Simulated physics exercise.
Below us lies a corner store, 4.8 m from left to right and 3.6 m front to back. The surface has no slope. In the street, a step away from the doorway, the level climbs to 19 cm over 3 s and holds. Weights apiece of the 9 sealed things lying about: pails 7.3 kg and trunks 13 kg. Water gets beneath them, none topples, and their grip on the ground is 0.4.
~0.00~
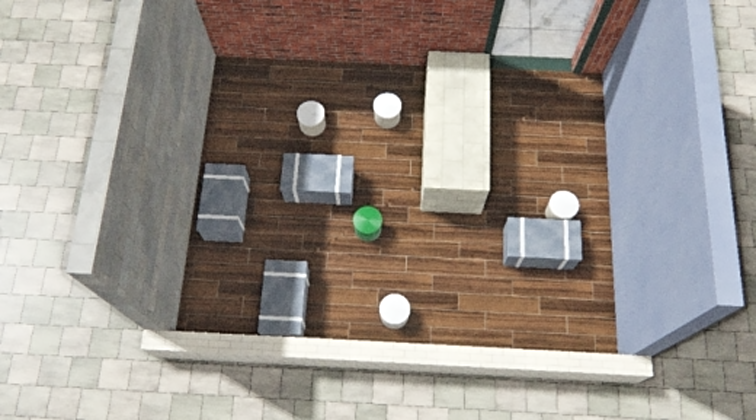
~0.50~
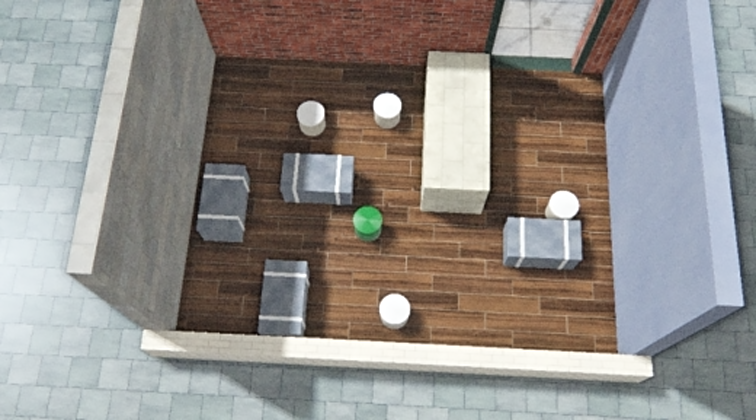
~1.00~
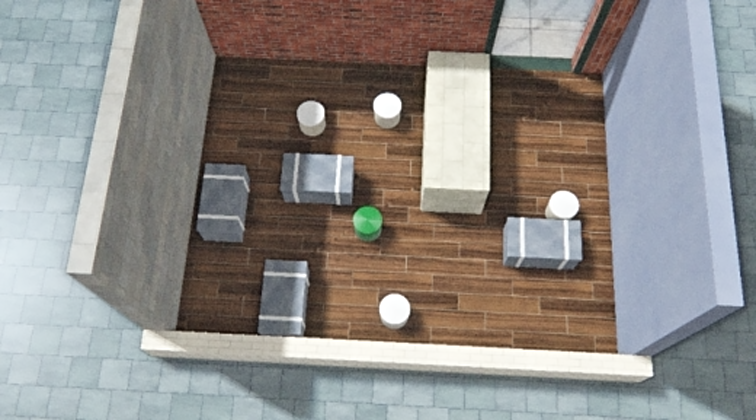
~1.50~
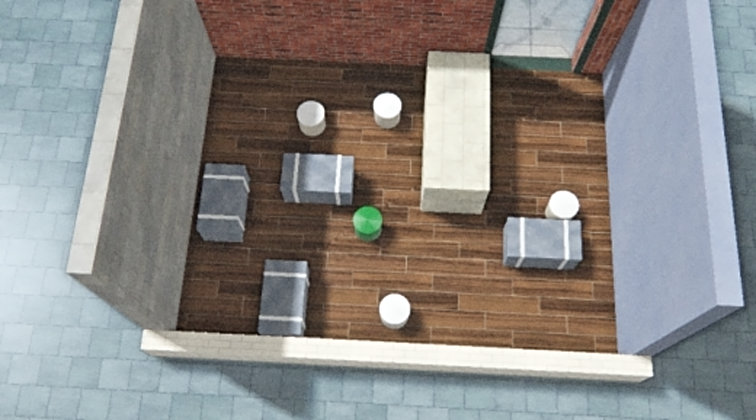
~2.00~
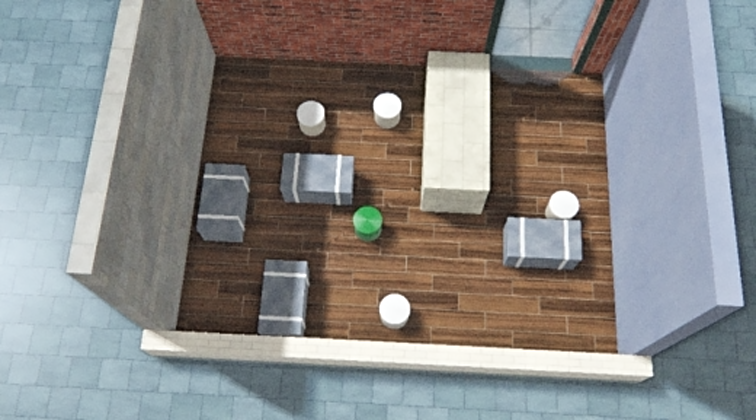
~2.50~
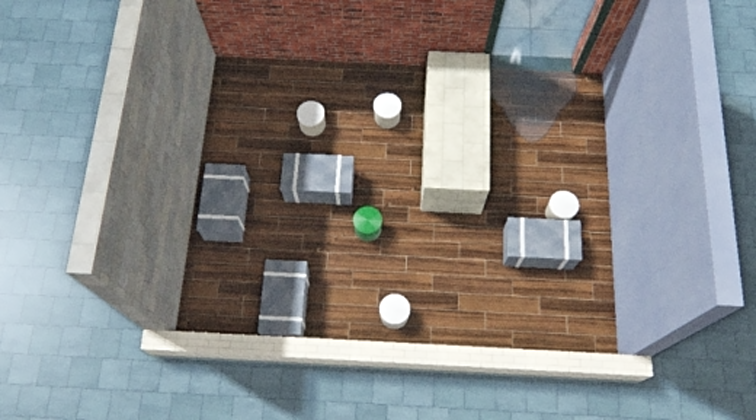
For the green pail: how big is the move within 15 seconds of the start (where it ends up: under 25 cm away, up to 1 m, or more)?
The green pail stays put.
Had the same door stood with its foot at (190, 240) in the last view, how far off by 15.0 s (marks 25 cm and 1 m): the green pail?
Then the green pail ends far away.
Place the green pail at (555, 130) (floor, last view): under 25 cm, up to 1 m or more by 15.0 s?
It travels far.
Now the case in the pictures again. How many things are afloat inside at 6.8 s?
I count 2.
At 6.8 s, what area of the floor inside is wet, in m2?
About 8.5 m2.
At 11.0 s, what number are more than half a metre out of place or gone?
By then 5.
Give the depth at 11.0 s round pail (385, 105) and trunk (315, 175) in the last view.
About 2 and 3 cm.
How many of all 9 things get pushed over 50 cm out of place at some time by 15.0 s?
7 of them.
After 3.5 s the green pail is near (368, 220), 0.0 m from its start, aground; 0 afloat.
After 6.8 s the green pail is near (368, 220), 0.0 m from its start, aground; 2 afloat.
After 11.0 s the green pail is near (368, 220), 0.0 m from its start, aground; 3 afloat.
After 15.0 s the green pail is near (365, 224), 0.1 m from its start, aground; 7 afloat.
